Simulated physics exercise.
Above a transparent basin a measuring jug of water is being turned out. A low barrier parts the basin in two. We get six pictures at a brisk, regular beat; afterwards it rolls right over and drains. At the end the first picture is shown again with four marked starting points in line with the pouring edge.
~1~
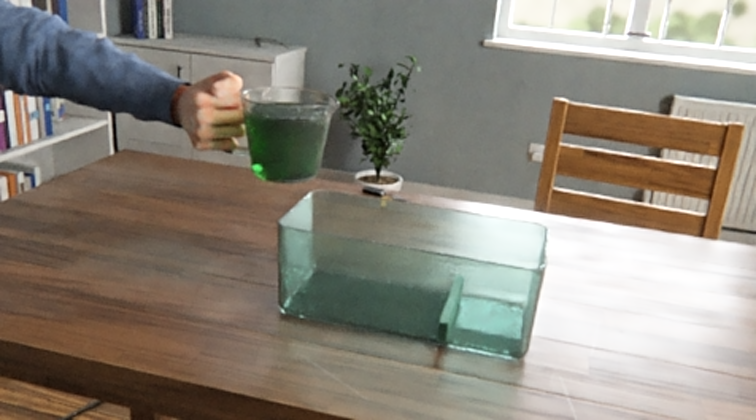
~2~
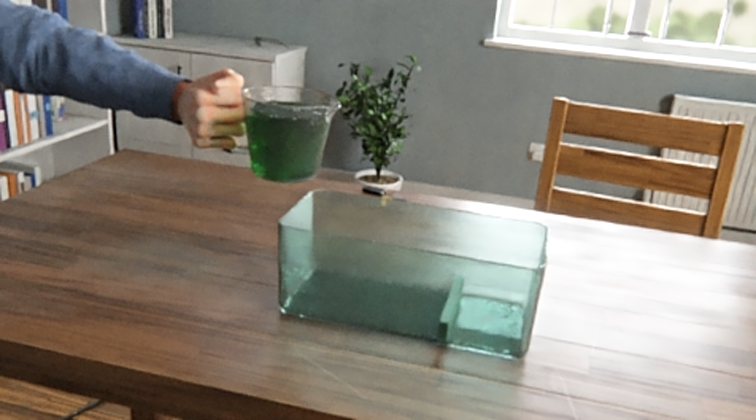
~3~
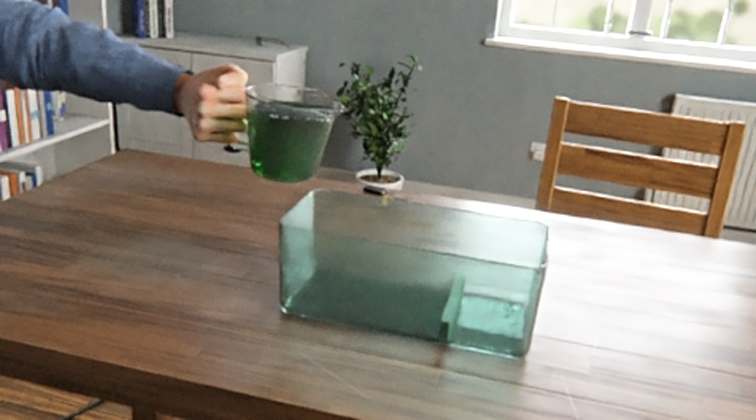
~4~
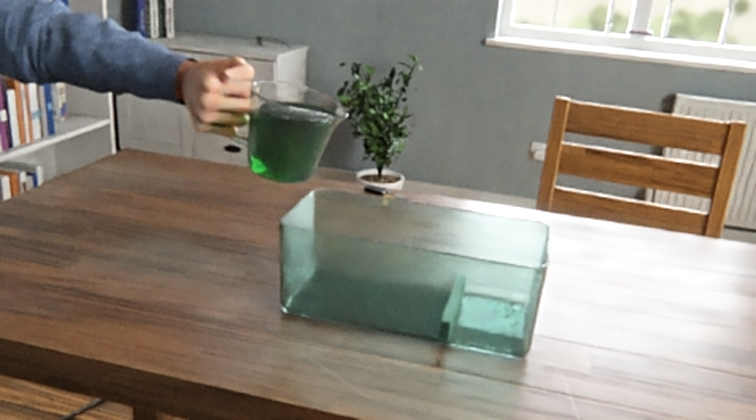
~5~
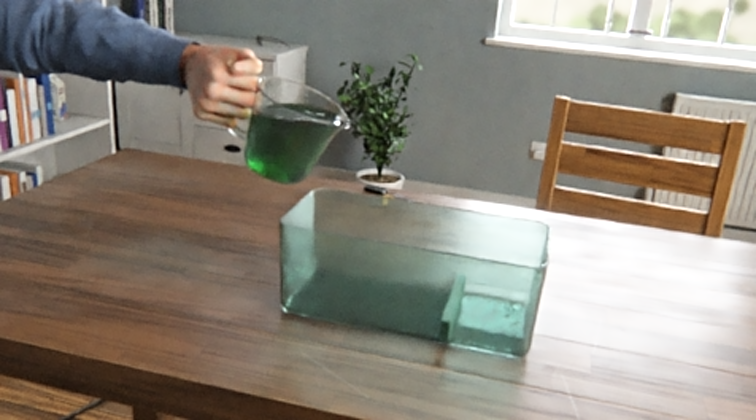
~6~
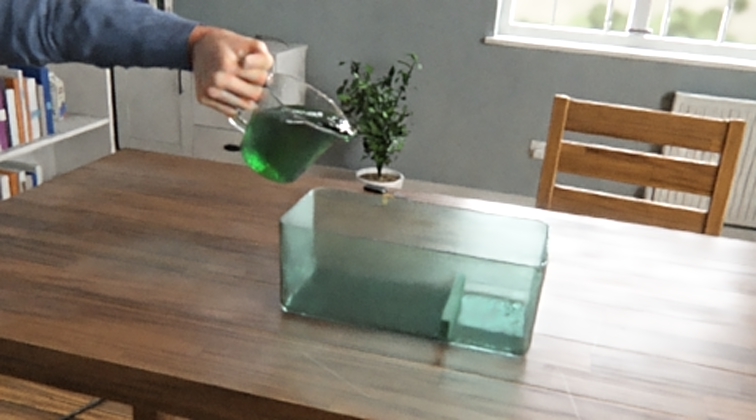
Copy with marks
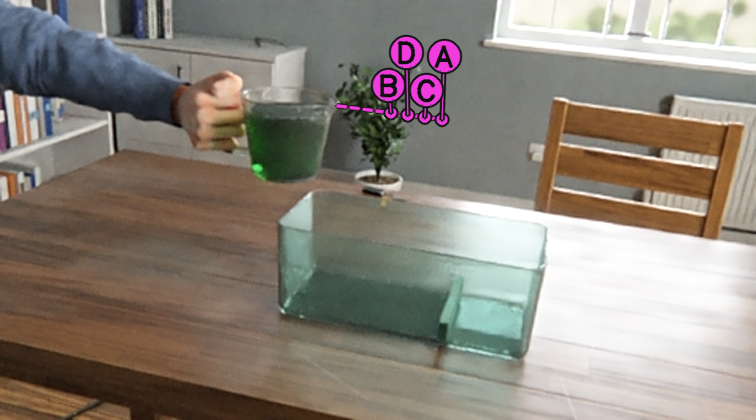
We see a hand holding a glass jug of green liquid above a clear basin with a low divider on a wooden table; the hand gradually tilts the jug to the right until the liquid reaches its lip.
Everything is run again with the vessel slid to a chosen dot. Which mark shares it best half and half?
I would pick dot C.
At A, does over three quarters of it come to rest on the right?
No.
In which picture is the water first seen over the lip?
Picture 6.
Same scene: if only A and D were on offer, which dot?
A.
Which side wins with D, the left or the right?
The left one.
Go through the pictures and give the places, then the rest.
Upright, lip at (337, 105); basin from (280, 308) to (527, 357); top of the wall at (453, 297); nothing has left yet.
Upright, lip at (338, 106); nothing has left yet.
Tipped about 5°, lip at (341, 110); nothing has left yet.
Tipped about 12°, lip at (345, 117); nothing has left yet.
Tipped about 20°, lip at (347, 126); nothing has left yet.
Tipped about 31°, lip at (348, 136); water is over the lip, down to (348, 136).
On the marked copy, A at (442, 119); B at (390, 112); C at (424, 117); D at (407, 115).
If A is chosen, about 36 % ends left of the wall and 64 % right of it.
If B is chosen, about 87 % ends left of the wall and 11 % right of it.
If C is chosen, about 52 % ends left of the wall and 48 % right of it.
If D is chosen, about 79 % ends left of the wall and 21 % right of it.
